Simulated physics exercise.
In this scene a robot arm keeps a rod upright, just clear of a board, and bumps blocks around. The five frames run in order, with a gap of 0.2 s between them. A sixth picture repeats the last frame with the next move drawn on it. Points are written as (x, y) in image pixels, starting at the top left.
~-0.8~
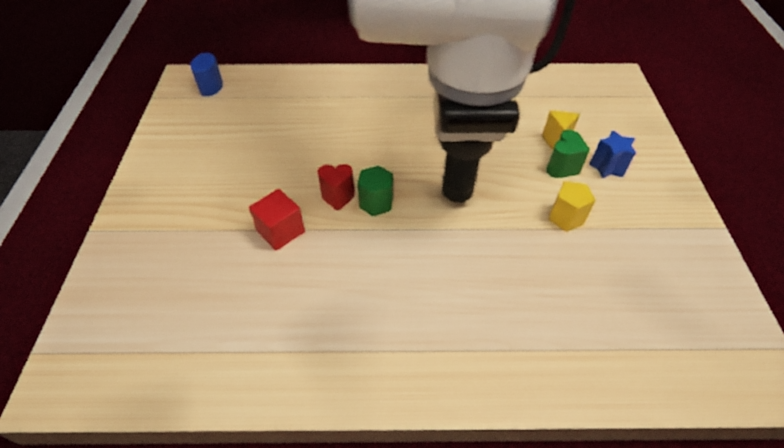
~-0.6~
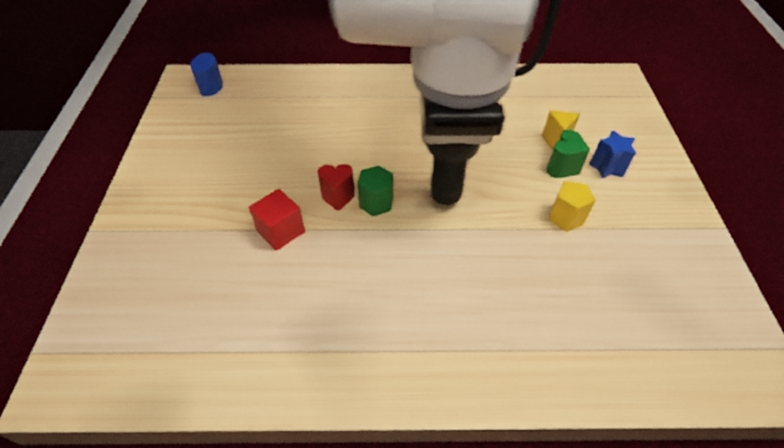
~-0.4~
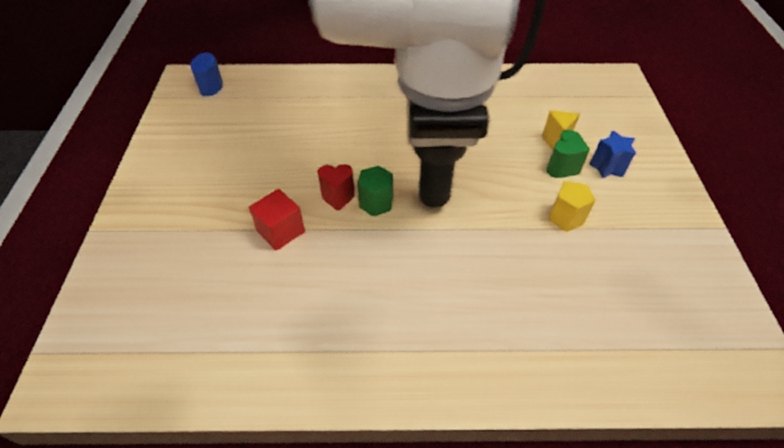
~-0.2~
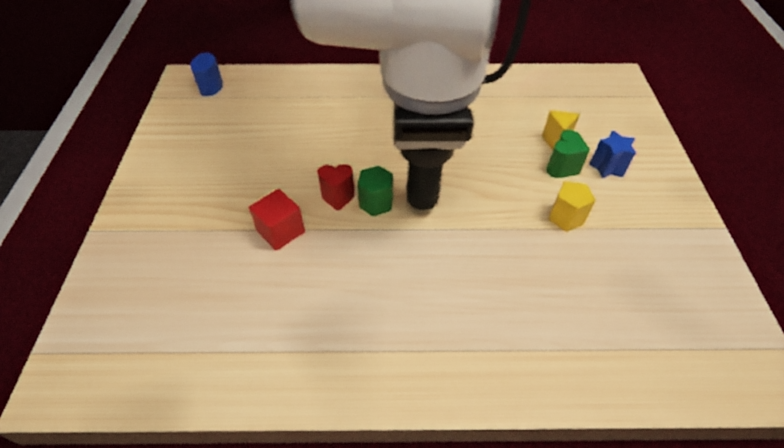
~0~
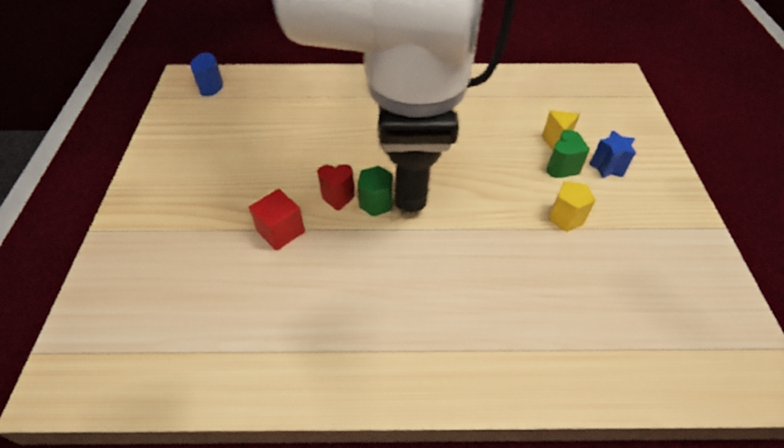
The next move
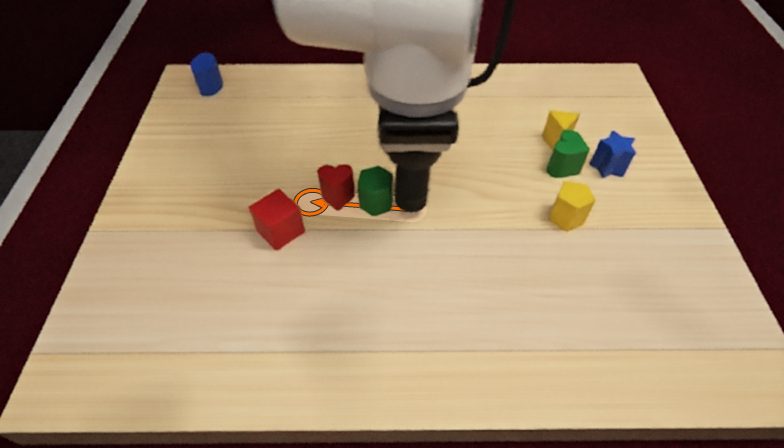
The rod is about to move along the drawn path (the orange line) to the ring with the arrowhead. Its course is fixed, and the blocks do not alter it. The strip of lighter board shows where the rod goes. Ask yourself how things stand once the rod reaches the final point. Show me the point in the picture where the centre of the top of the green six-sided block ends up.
By then it is at (308, 154).
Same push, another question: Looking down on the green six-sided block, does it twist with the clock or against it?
Seen from above, clockwise.
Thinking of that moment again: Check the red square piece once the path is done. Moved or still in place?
When the path is over, the red square piece is still on its spot.
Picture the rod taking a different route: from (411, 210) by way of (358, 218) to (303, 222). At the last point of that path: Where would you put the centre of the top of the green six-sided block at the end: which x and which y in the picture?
The middle of its upper face should be somewhere near (342, 169).
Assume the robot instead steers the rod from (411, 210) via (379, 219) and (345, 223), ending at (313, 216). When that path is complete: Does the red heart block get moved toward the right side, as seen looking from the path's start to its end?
My answer is yes.
Drawn move, straight from (411, 210) to (311, 202).
On the path given first. One third of the way, rod (377, 198); red heart block (317, 168), turned 35° anticlockwise; green six-sided block (348, 170), turned 30° clockwise.
Two thirds of the way, rod (343, 196); red heart block (293, 162), turned 45° anticlockwise; green six-sided block (323, 161), turned 45° clockwise.
At the end, rod (310, 193); red square piece still; red heart block (277, 157), turned 55° anticlockwise; green six-sided block (308, 154), turned 75° clockwise.
